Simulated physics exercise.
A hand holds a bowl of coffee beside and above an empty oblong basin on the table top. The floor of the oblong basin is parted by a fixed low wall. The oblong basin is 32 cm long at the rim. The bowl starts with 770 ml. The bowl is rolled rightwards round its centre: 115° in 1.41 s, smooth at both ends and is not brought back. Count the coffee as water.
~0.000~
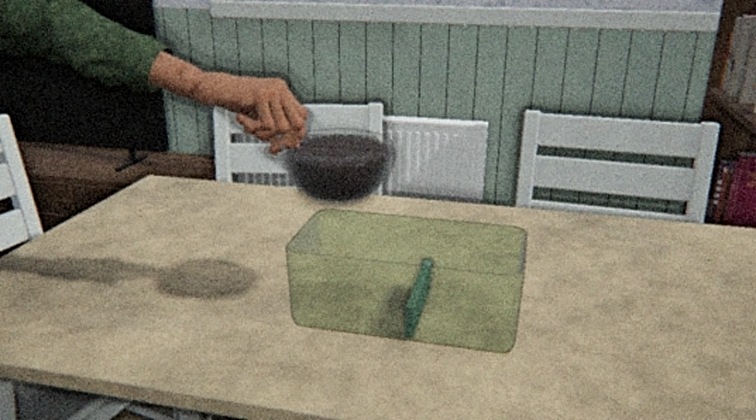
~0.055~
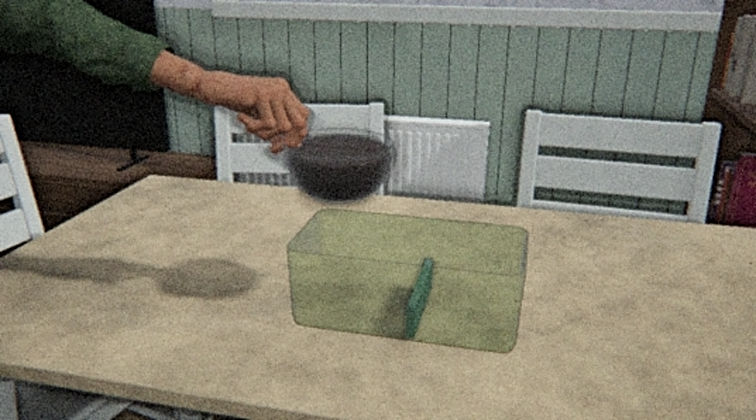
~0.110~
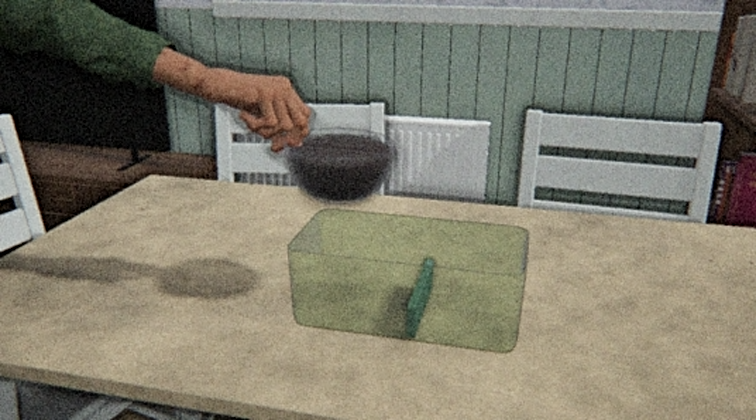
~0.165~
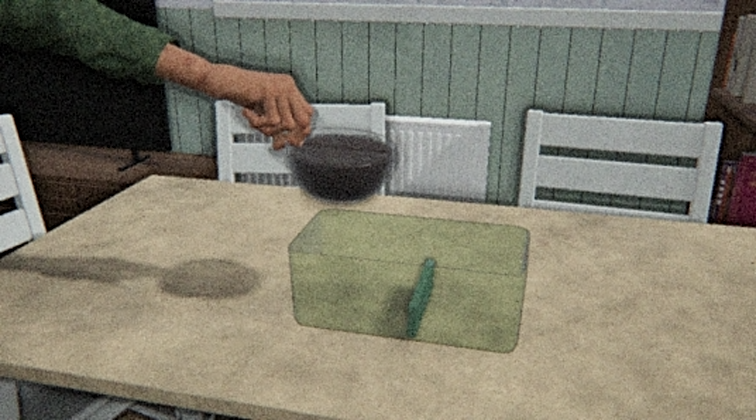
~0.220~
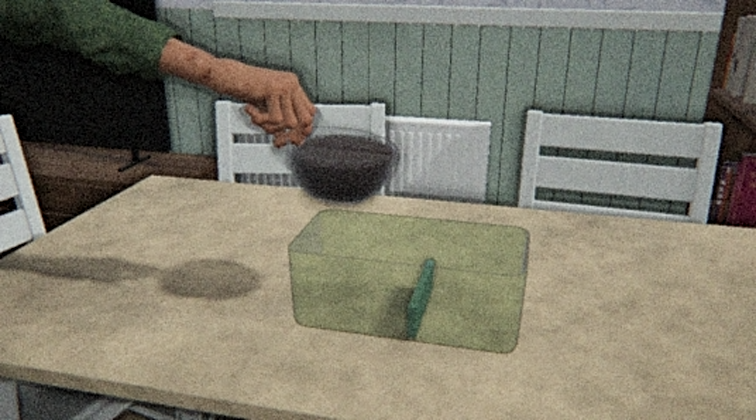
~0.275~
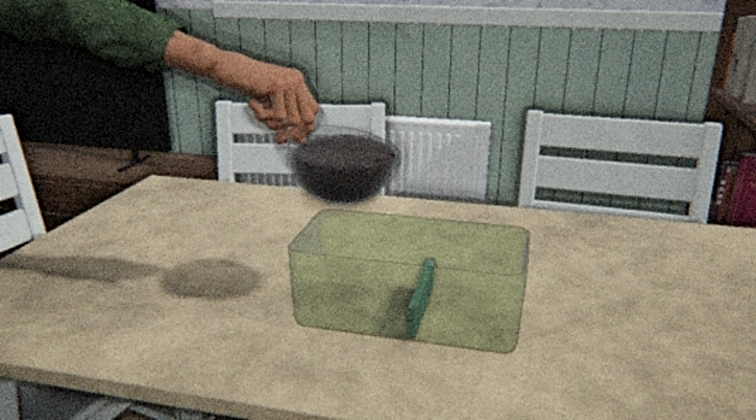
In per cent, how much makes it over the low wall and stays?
Roughly 66 per cent is past the wall.
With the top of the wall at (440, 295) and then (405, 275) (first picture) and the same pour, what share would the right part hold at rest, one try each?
In turn about 35 and 80 per cent.
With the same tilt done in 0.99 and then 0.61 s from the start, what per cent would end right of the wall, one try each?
First 55, then 40 per cent.
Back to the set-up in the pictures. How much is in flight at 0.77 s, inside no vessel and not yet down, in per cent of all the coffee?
About 26 per cent.
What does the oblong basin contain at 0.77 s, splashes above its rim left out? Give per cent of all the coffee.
Near 32 in a hundred.
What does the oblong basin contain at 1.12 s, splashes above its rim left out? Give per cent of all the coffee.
Some 96 per cent.
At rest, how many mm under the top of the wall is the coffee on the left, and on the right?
Some 38 mm on the left and 24 mm on the right.
By 0.77 s the tilt is 65° and 43 per cent is still to pour, 3 is left of the wall and 28 right of it.
By 1.12 s the tilt is 104° and 1 per cent is still to pour, 31 is left of the wall and 66 right of it.
By 1.50 s the tilt is 115° and 0 per cent is still to pour, 34 is left of the wall and 66 right of it.
By 1.91 s the tilt is 115° and 0 per cent is still to pour, 34 is left of the wall and 66 right of it.
At rest 34 per cent lies left of the wall, 66 right of it and 0 outside.
